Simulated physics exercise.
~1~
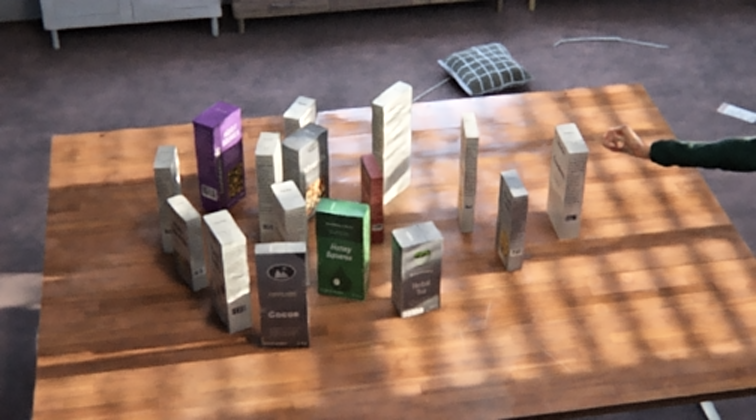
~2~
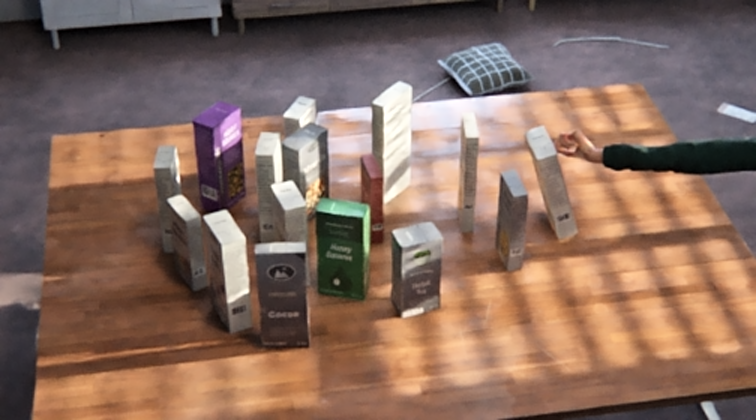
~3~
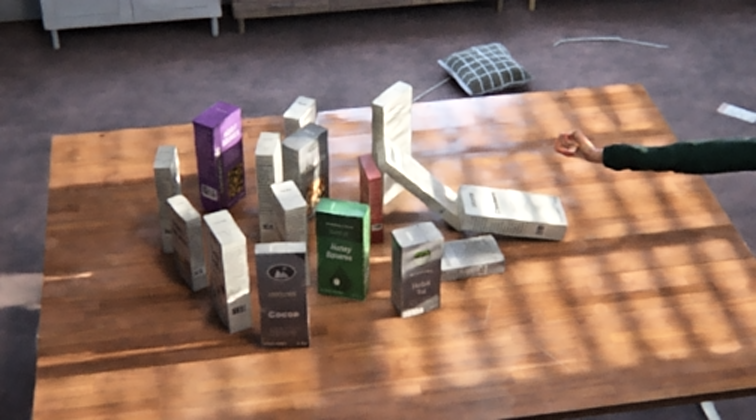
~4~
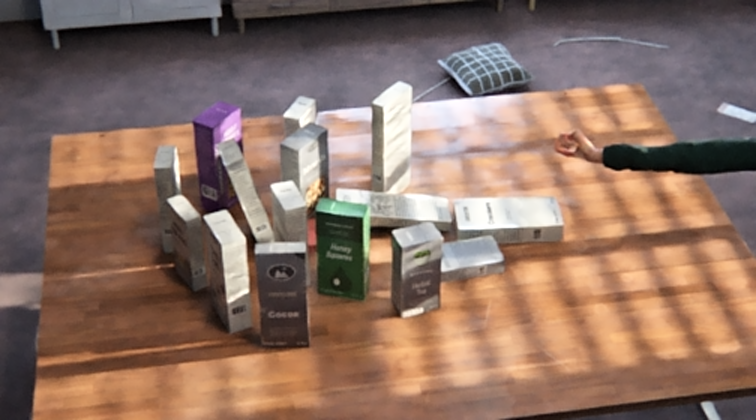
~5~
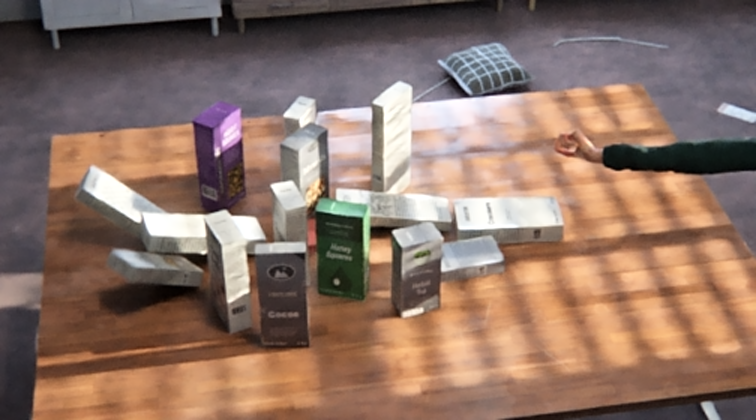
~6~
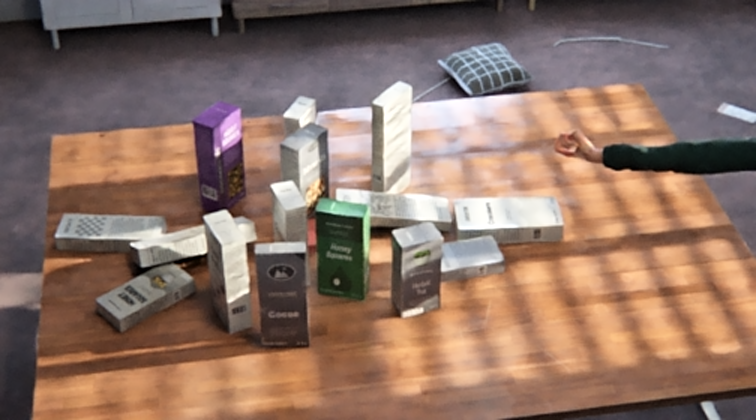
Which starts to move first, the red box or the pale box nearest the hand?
The pale box nearest the hand starts to move first, and the red box goes over only later, as the toppling spreads leftward.
